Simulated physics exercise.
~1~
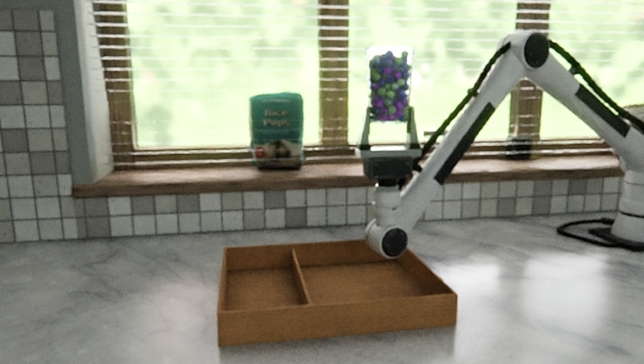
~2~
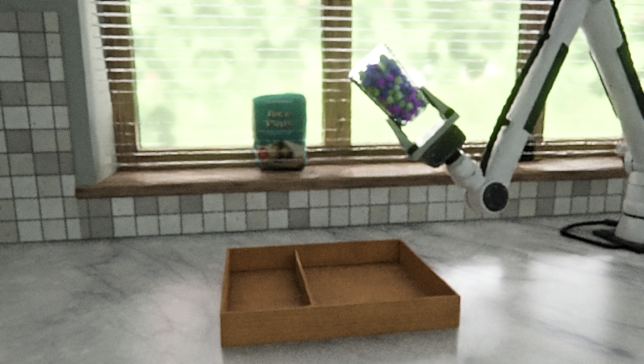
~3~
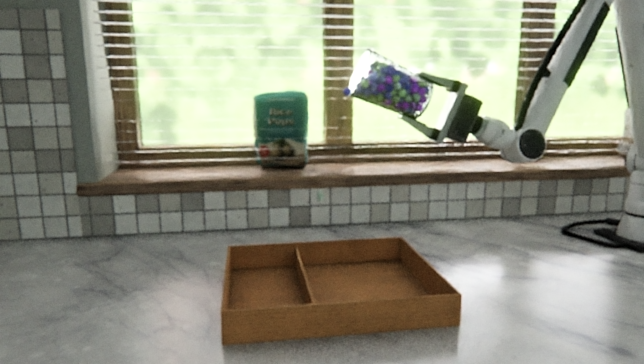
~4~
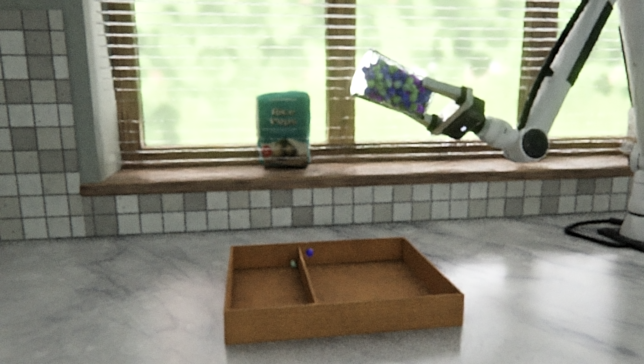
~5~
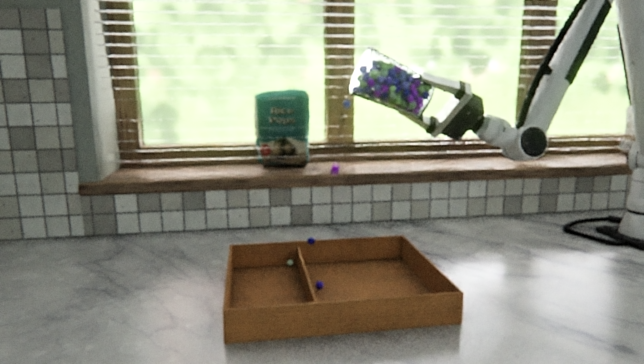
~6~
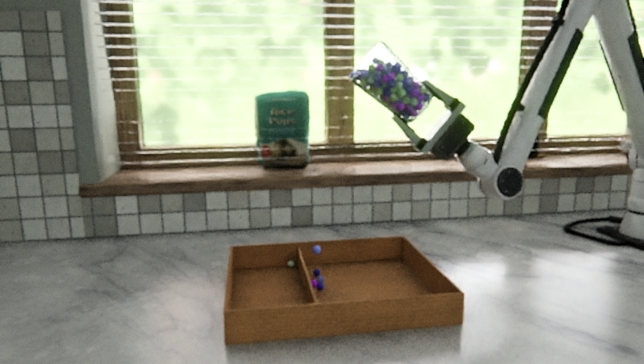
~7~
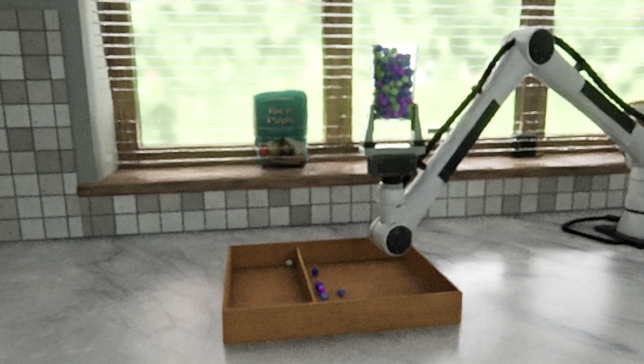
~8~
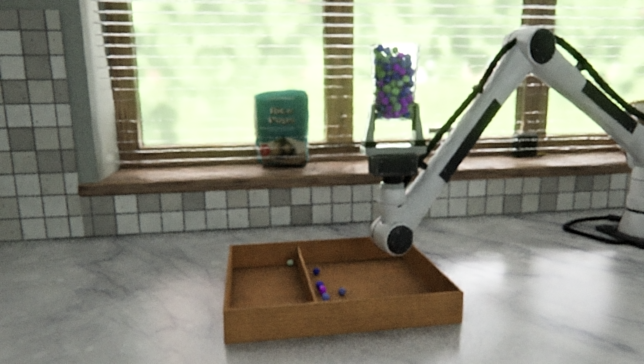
Robot arm tipping a clear beaker of colourful round sweets, spilling a few into a divided tray, then returning it upright, still mostly full.
